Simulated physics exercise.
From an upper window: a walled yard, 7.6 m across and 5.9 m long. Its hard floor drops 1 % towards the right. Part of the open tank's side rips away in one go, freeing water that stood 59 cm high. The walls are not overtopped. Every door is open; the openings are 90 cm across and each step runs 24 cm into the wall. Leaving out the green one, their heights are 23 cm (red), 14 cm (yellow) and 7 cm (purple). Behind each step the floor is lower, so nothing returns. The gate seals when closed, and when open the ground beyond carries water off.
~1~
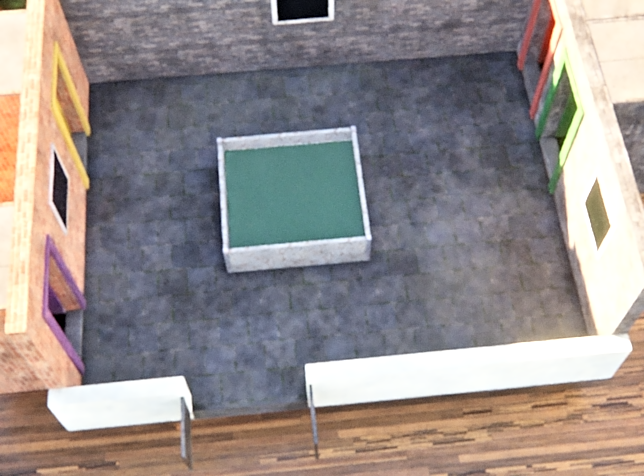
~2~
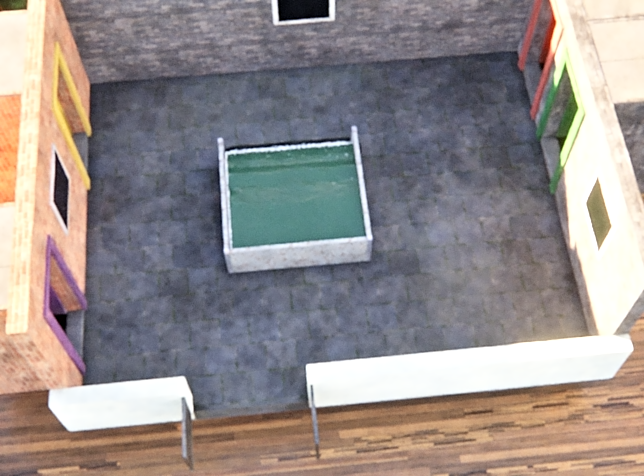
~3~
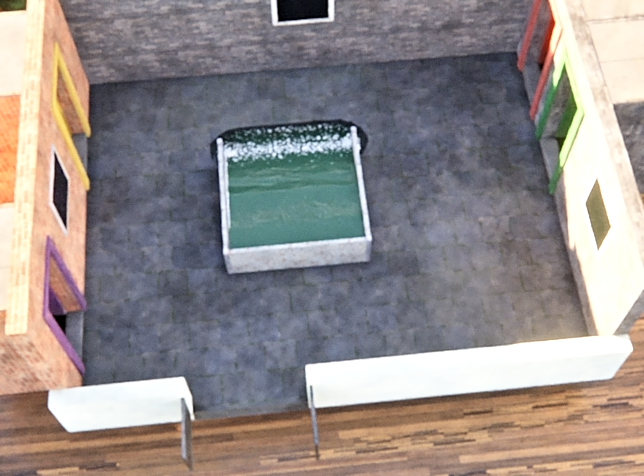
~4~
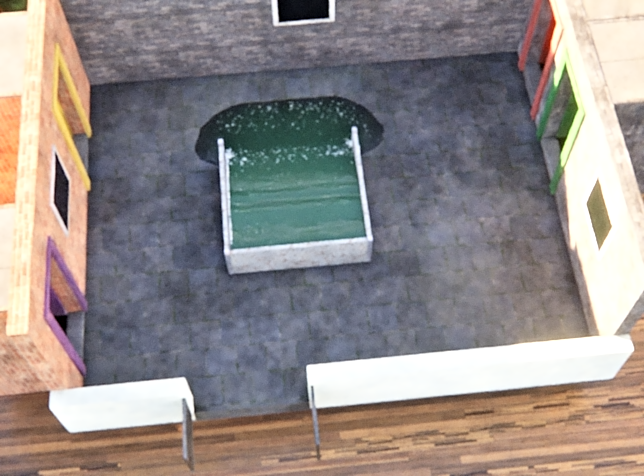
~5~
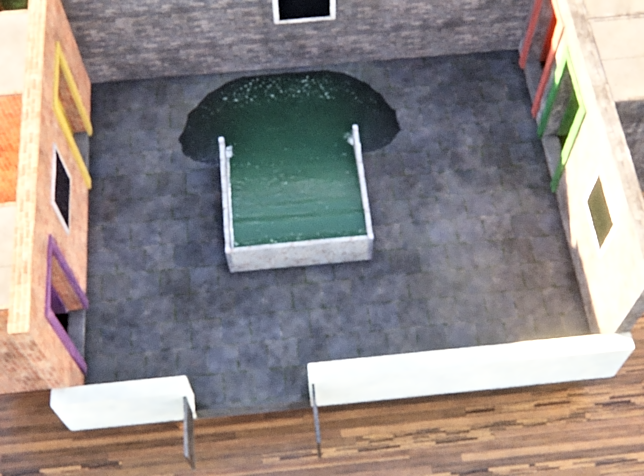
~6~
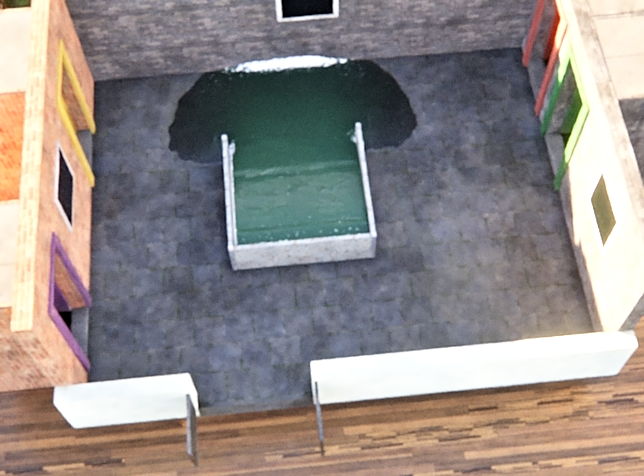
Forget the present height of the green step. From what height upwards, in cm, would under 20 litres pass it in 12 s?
Some 7.5 cm above the ground.
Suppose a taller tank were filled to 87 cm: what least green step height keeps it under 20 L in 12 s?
Some 11.5 cm.
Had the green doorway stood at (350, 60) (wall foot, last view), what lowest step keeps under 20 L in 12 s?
Roughly 26 cm.
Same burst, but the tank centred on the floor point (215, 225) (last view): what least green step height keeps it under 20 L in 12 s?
About 9.0 cm.
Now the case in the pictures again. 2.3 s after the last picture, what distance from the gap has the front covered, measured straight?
Some 4.6 m out.
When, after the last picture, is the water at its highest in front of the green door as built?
At about 3.5 s.
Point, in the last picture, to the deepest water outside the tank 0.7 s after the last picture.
Near (291, 79).
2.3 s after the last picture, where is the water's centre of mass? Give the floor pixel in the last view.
At about (303, 124).
Then, 0.7 s after the last picture water covers 20 % of the floor, deepest (42 cm) near (291, 79); it has not reached the green door.
Then, 2.3 s after the last picture water covers 35 % of the floor, deepest (32 cm) near (512, 53); 6 cm at the green door, 0 litres in over its 14 cm step.
Then, 11.3 s after the last picture water covers 95 % of the floor, deepest (10 cm) near (443, 369); 7 cm at the green door, 0 litres in over its 14 cm step.
At the green door as built, the water peaked near 13 cm, 3.3 s after the last picture.
Run again over the same 12 s with other heights there, 31 litres in over 6.5 cm, 10 litres over 9 cm. The limit of 20 litres is kept from about 7.5 cm up.
